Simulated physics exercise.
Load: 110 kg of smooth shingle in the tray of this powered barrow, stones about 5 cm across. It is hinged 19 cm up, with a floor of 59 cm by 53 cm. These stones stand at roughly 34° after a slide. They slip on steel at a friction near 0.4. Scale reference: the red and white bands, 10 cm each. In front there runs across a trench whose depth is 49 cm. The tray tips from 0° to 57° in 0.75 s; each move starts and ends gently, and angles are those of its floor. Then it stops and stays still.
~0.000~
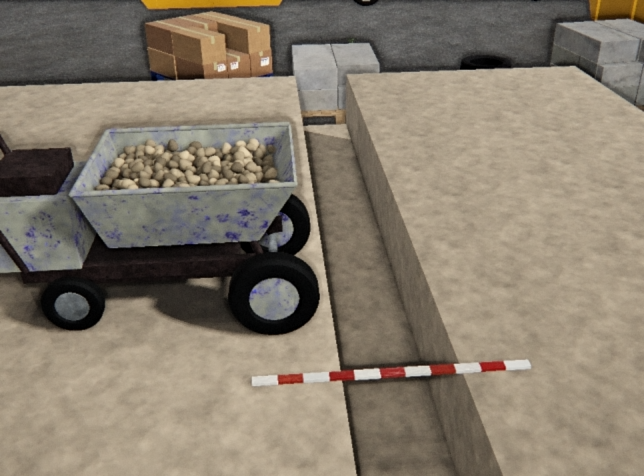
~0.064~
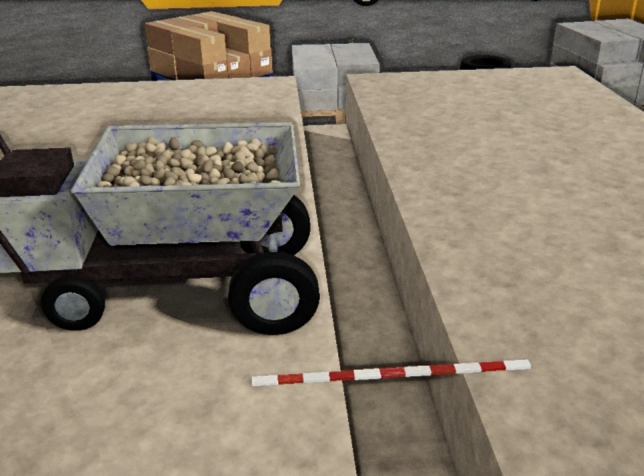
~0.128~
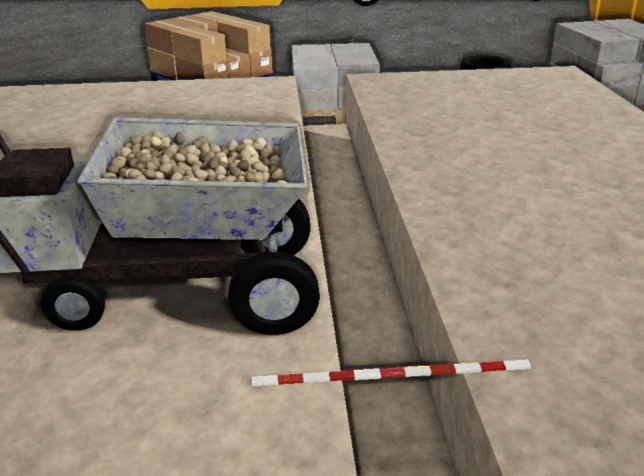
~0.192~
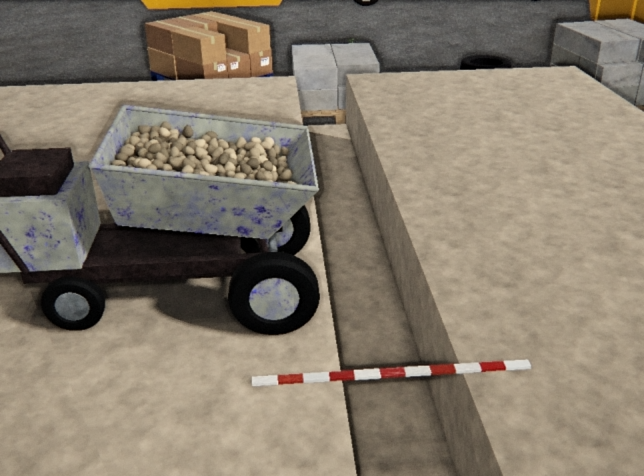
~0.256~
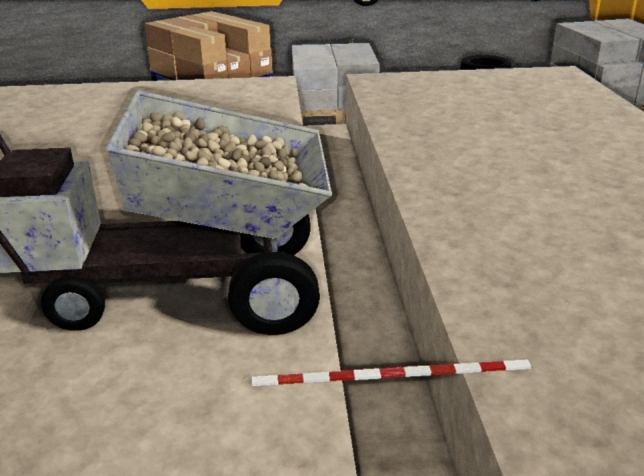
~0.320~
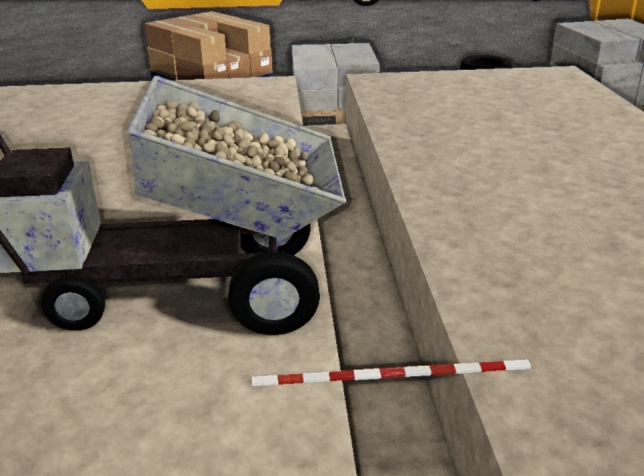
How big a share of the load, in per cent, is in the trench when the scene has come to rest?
A share of about 27 percent.
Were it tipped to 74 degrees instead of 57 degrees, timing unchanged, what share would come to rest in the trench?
Then roughly 40 percent.
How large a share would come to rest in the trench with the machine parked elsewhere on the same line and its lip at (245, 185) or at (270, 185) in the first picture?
Near 50 per cent from the first place, 40 from the second.
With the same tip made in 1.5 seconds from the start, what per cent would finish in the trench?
Probably about 40 in a hundred.
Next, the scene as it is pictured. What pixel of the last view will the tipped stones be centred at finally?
Resting centre: About (445, 283).
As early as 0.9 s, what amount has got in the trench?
At that moment: Approx. 10 %.
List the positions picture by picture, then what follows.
The first frame shows lip at (296, 185), floor tilted 0°, highest stones at (183, 157).
In the second frame, the tray is at 1°, its lip at (299, 185); the top of the load is at (169, 153); the stones move at 0.3 m/s on average.
In the third frame, the tray is at 4°, its lip at (306, 187); the top of the load is at (148, 149); the stones move at 0.6 m/s on average.
The fourth frame shows lip at (318, 189), floor tilted 9°, highest stones at (152, 138); the stones move at 0.8 m/s on average.
The fifth frame shows lip at (331, 194), floor tilted 15°, highest stones at (156, 128); the stones move at 0.9 m/s on average.
The sixth frame shows lip at (345, 201), floor tilted 22°, highest stones at (169, 117); the stones move at 1.0 m/s on average.
After 0.6 s the floor is at 48°; 100 % in the tray; the foremost stones are at (354, 213).
After 0.9 s the floor is at 57°; 91 % in the tray, 9 % in the trench; the foremost stones are at (431, 239).
After 1.2 s the floor is at 57°; 54 % in the tray, 16 % in the trench, 31 % past the trench; the foremost stones are at (552, 291).
After 3.2 s the floor is at 57°; 41 % in the tray, 27 % in the trench, 32 % past the trench; the foremost stones are past the picture's edge.
